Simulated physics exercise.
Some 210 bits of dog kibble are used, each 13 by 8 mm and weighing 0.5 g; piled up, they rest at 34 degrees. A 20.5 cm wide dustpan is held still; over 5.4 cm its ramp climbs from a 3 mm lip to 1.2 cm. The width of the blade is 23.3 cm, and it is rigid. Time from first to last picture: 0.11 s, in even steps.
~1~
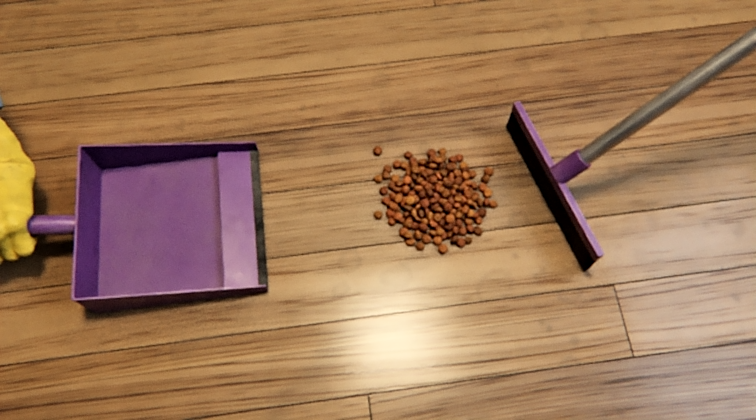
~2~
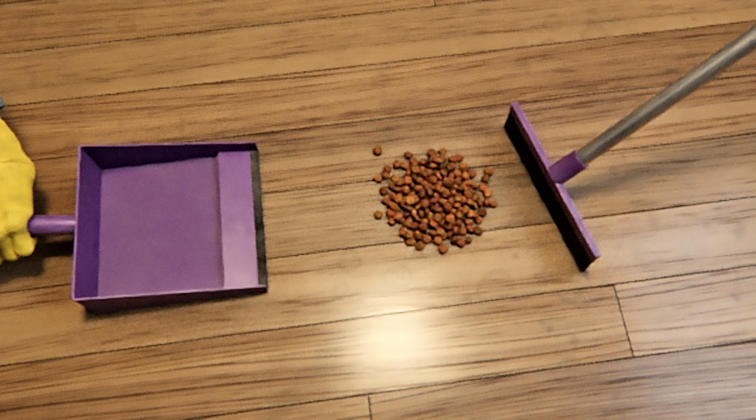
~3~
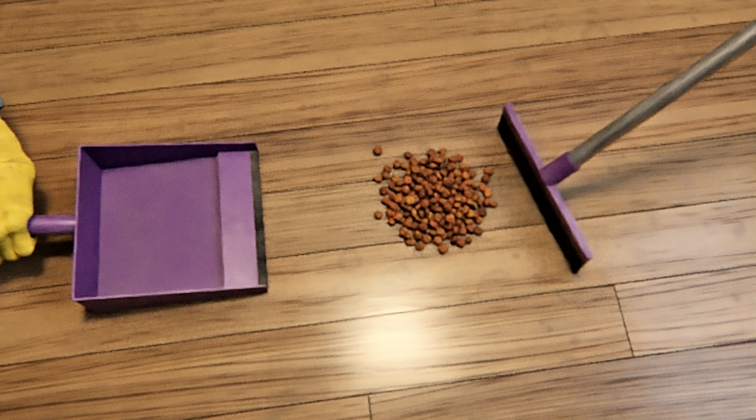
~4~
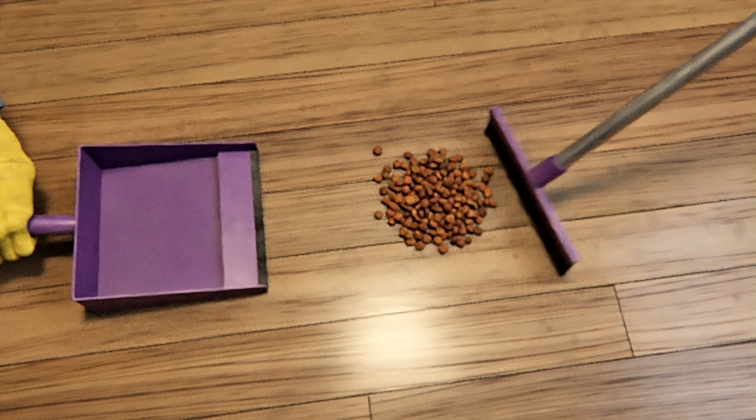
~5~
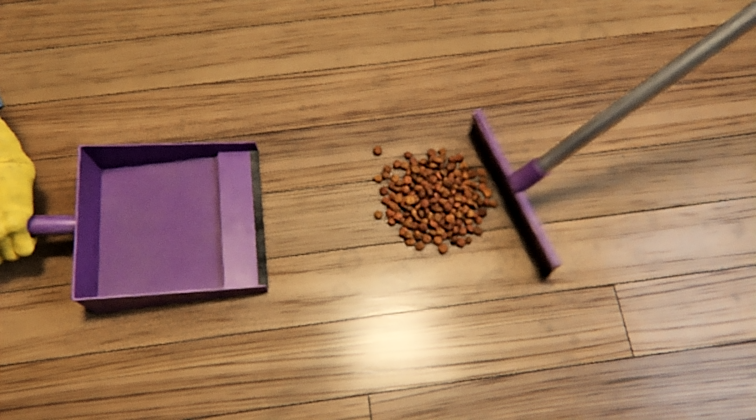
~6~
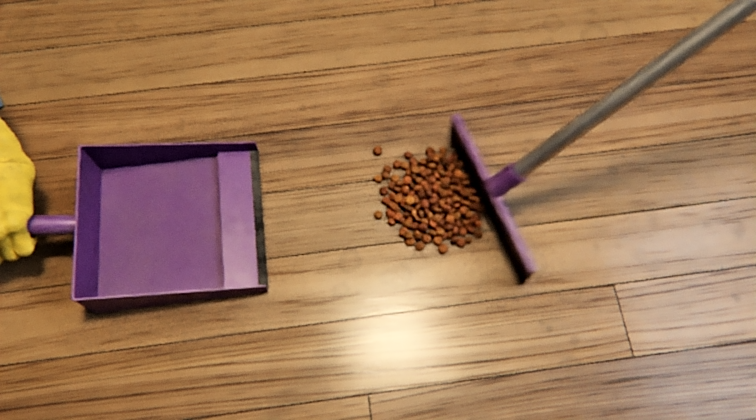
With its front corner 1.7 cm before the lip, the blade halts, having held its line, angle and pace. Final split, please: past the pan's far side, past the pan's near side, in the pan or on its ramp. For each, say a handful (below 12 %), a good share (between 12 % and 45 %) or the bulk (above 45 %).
At the end, far side: A scattering lands there; near side: A modest portion lands there; pan: A big portion lands there.
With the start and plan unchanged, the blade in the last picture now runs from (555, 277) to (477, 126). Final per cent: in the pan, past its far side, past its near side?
Final per cent - pan 25, far 0, near 40.
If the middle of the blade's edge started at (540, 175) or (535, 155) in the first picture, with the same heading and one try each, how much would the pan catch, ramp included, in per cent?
50 and 50 per cent, roughly.
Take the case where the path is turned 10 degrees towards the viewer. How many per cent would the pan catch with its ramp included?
Estimate: 45 % in pan or on ramp.
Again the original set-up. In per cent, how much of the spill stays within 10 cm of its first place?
Around 0 per cent, give or take.
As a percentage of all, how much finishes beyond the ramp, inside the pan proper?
Roughly 35 in a hundred.
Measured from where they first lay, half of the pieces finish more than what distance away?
It comes to some 30 cm.
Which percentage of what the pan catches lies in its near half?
Around 60 in a hundred.
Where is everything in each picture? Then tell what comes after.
Blade from (597, 256) to (516, 109), moved 0.0 cm, 0 of the pieces shifted so far; middle of the pieces at (436, 197); pan at (167, 230), in the first picture.
Blade from (594, 256) to (514, 109), moved 0.3 cm, 0 of the pieces shifted so far; middle of the pieces at (436, 197), in the second picture.
Blade from (586, 258) to (507, 111), moved 1.4 cm, 0 of the pieces shifted so far; middle of the pieces at (436, 197), in the third picture.
Blade from (573, 261) to (494, 113), moved 3.2 cm, 0 of the pieces shifted so far; middle of the pieces at (436, 197), in the fourth picture.
Blade from (554, 265) to (477, 117), moved 5.6 cm, 2 of the pieces shifted so far; middle of the pieces at (436, 197), in the fifth picture.
Blade from (530, 270) to (455, 121), moved 8.6 cm, 56 of the pieces shifted so far; middle of the pieces at (435, 197); pan at (167, 230), in the sixth picture.
Then, 0.11 s after the last picture, middle of the blade 15 cm from the lip; 0 % over the lip, far side 0 %, near side 5 %.
Then, 0.18 s after the last picture, middle of the blade 6 cm from the lip; 0 % over the lip, far side 0 %, near side 20 %.
Then, 0.38 s after the last picture, middle of the blade 4 cm from the lip; 55 % over the lip, far side 0 %, near side 25 %.
In the end, far side 0 %, near side 25 %, pan 55 %, in front of the lip or behind the blade 20 %.
